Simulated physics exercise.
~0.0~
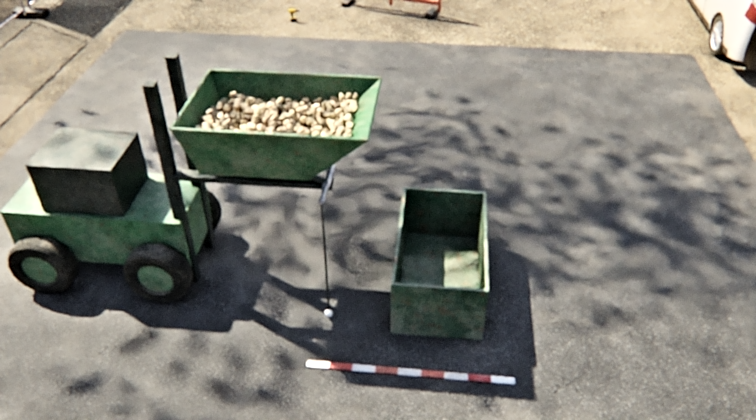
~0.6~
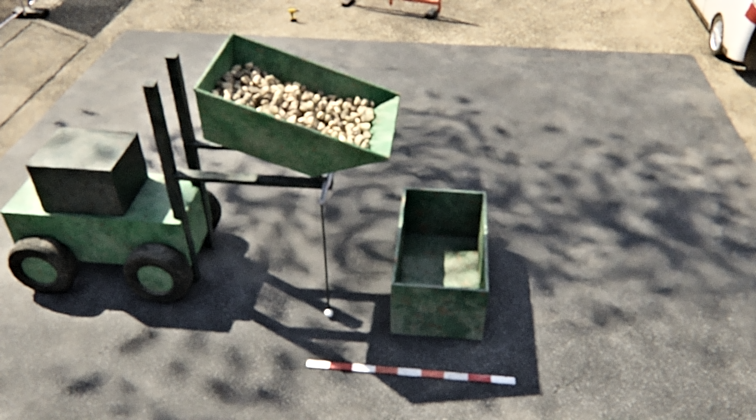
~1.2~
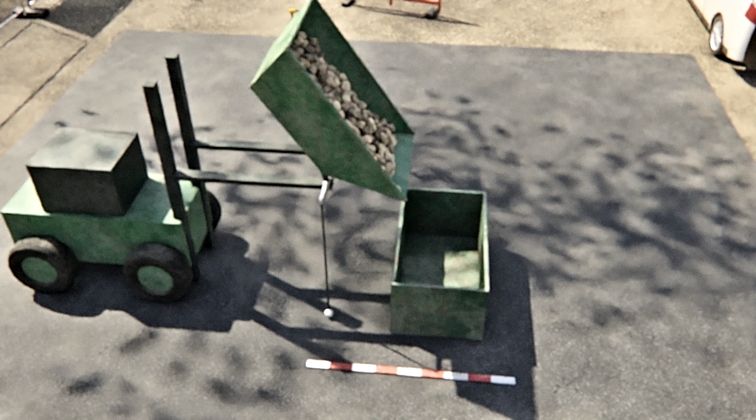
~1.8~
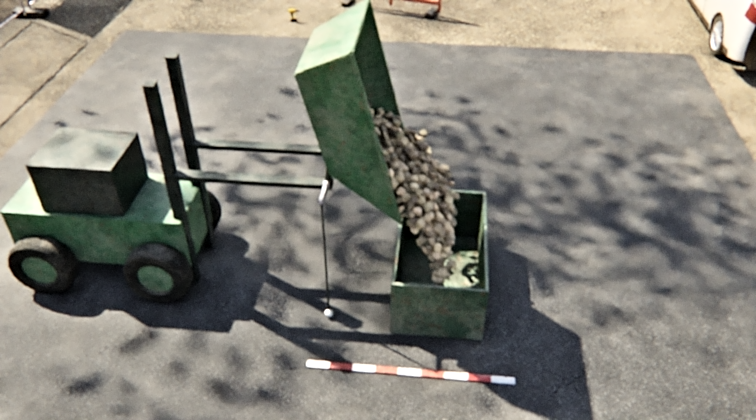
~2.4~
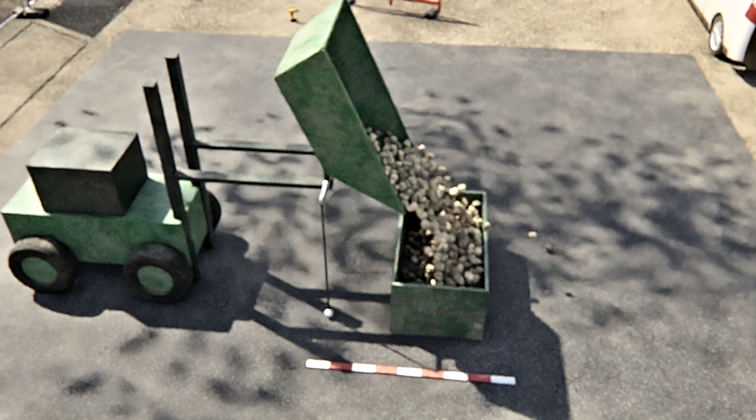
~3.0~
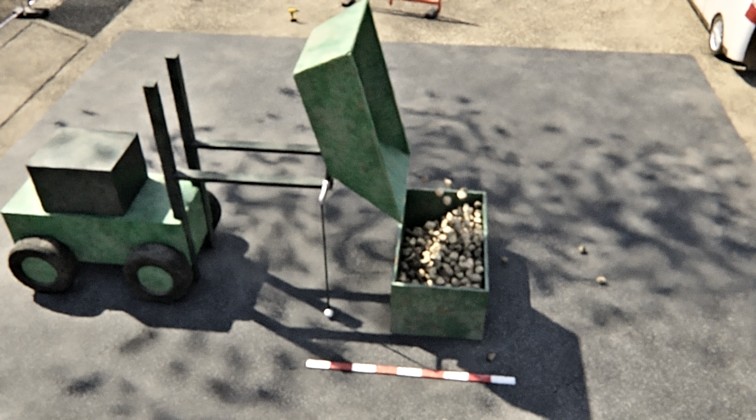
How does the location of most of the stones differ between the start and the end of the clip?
At the start the stones lie in the raised skip of the fork truck. By the end most of them are lower and further right, heaped in the green bin.
